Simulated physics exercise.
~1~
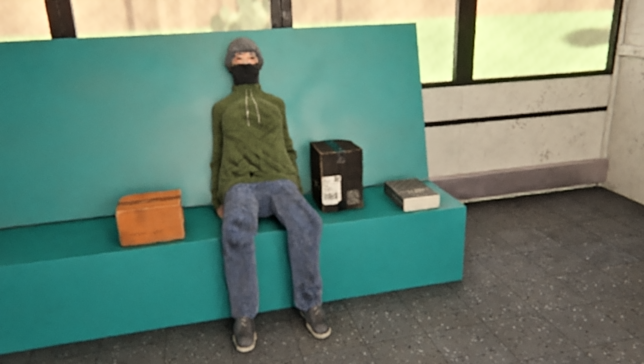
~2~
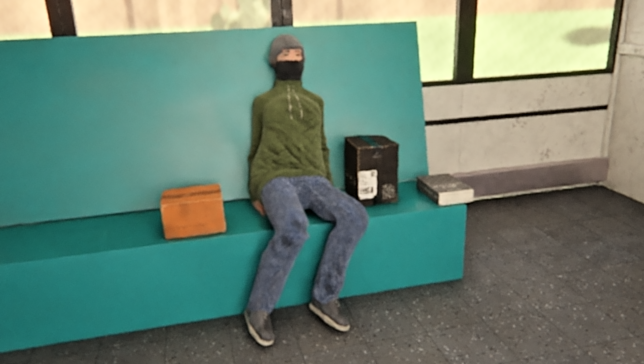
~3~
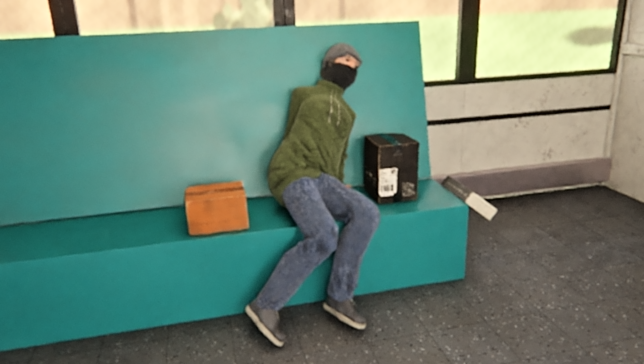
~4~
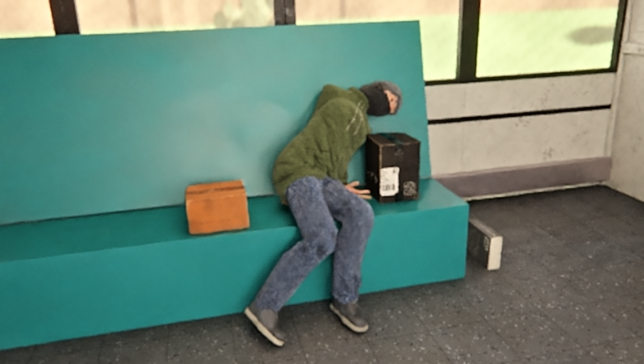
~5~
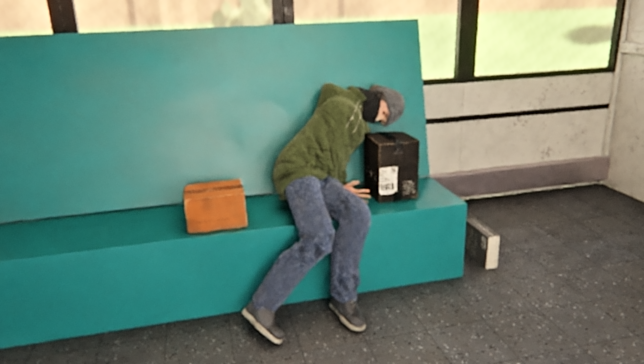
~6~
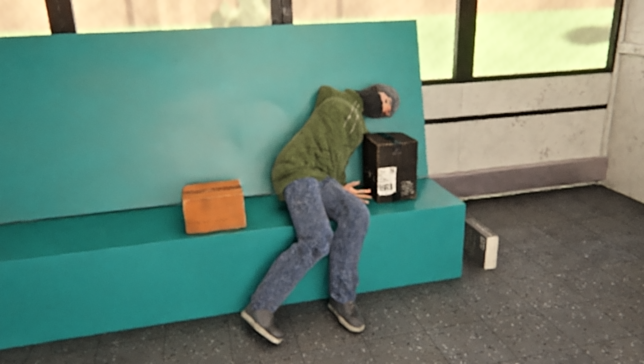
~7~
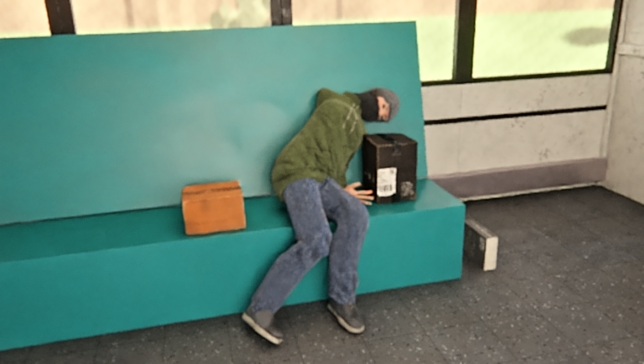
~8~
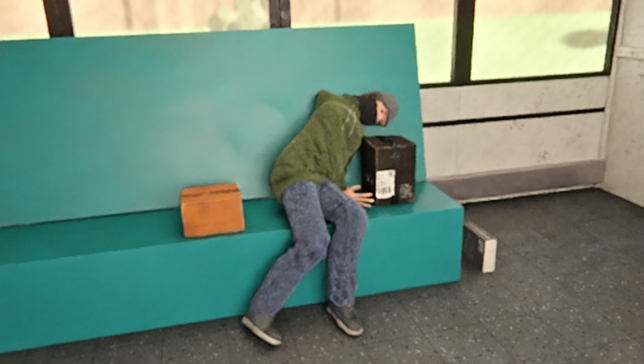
To begin with, a masked person in a green hoodie and jeans sits slumped on a teal bench, with an orange carton on the left and a black box and a grey book-like folder on the right. The person and all three items slide right along the seat. The folder tips over the bench's right end and drops, while the sleeper leans sideways toward the black box. The torso then folds over, the head hanging just above the box. In the end, the folder stands on the floor, while the carton, upright box and slumped sleeper remain on the bench.
